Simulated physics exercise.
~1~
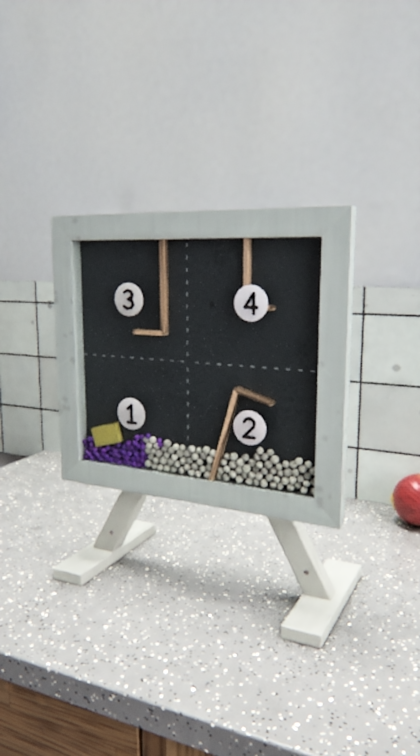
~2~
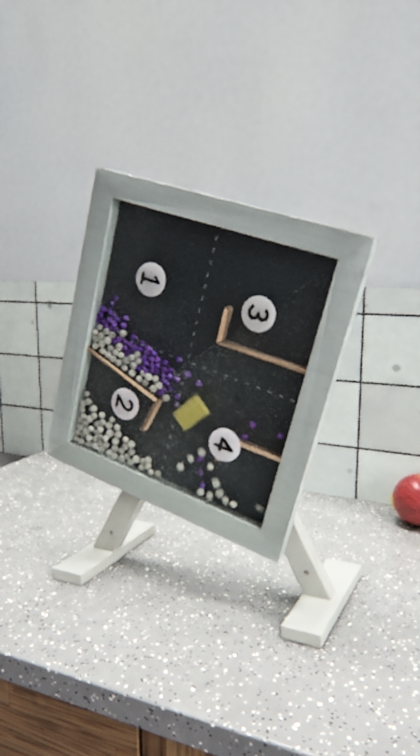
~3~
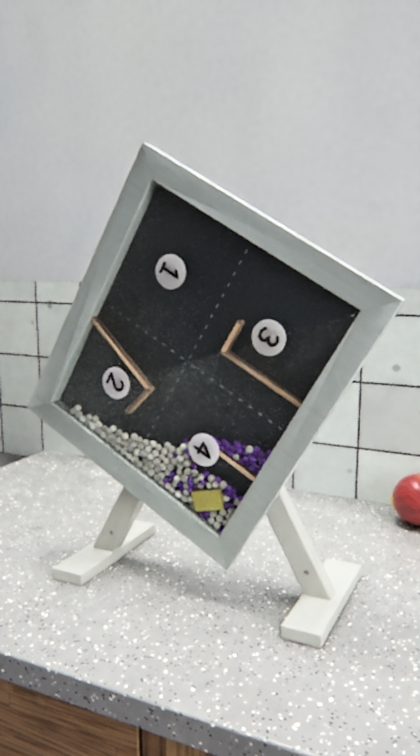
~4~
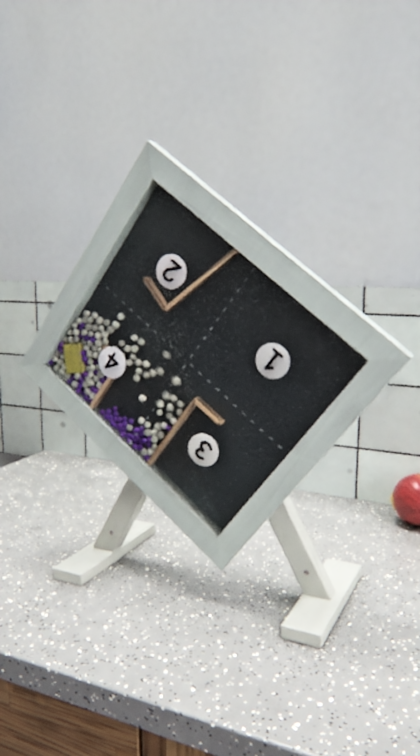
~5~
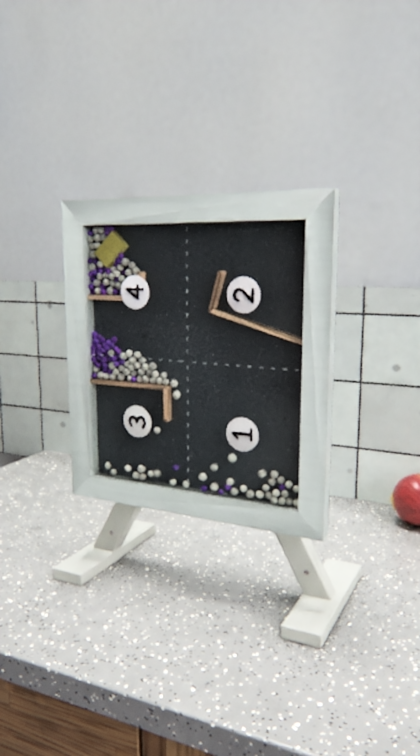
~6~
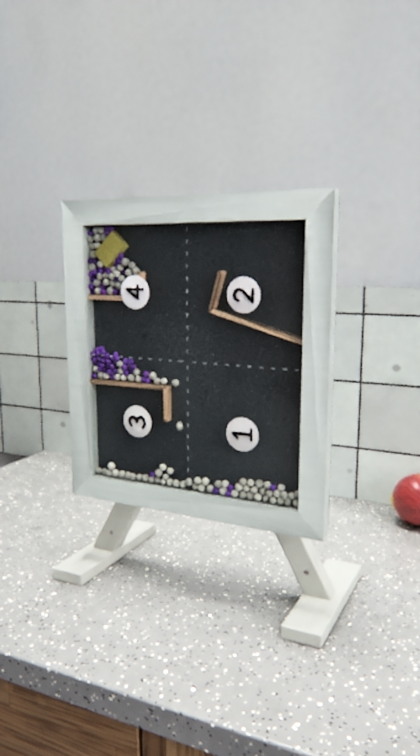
A framed case of white and purple balls turns clockwise, spilling them, then stops on its side.
